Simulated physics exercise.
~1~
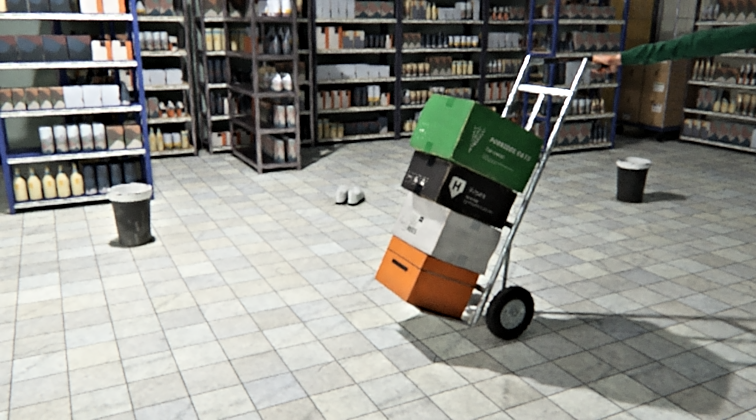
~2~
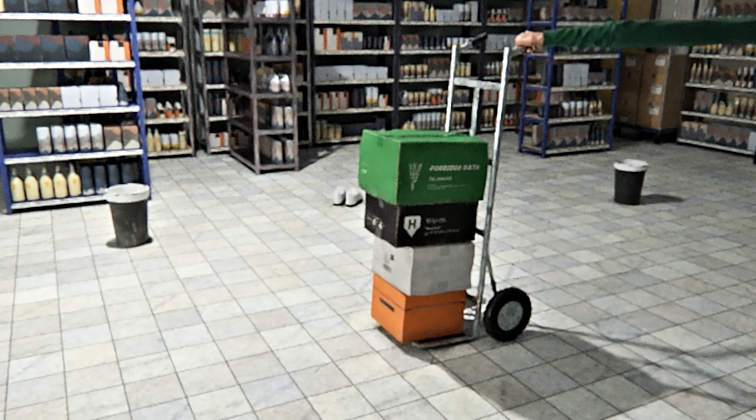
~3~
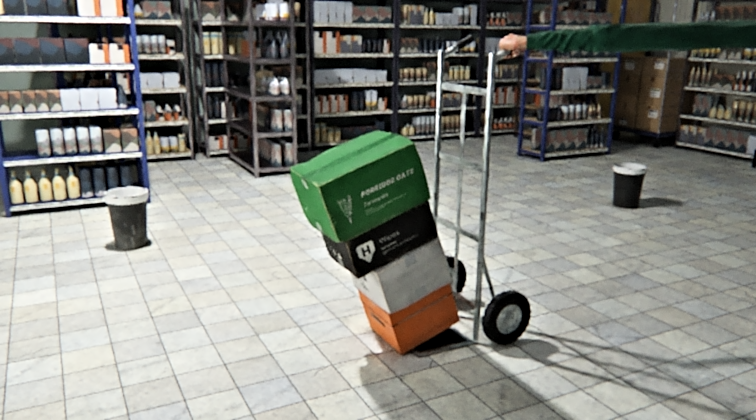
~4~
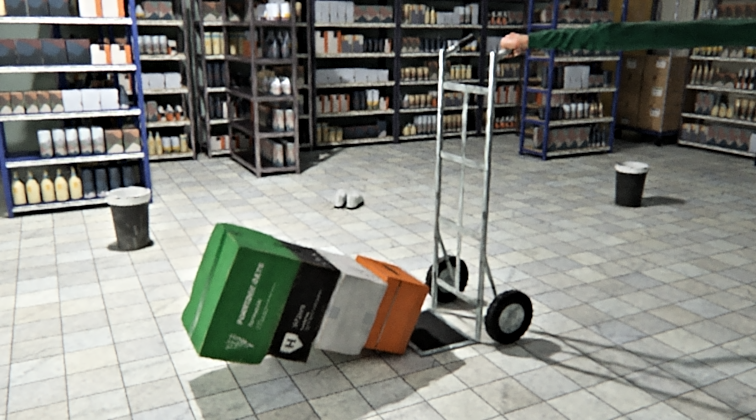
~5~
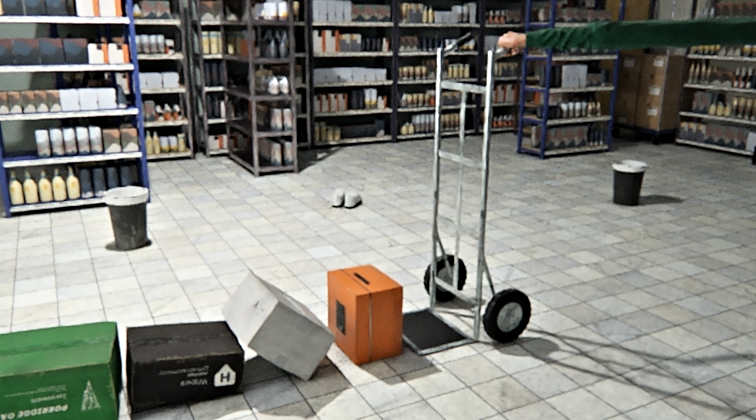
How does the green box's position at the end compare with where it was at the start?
At the start the green box is on top of the stack leaning on the sack truck. By the end it is on the floor at the far left, the box farthest from the truck.
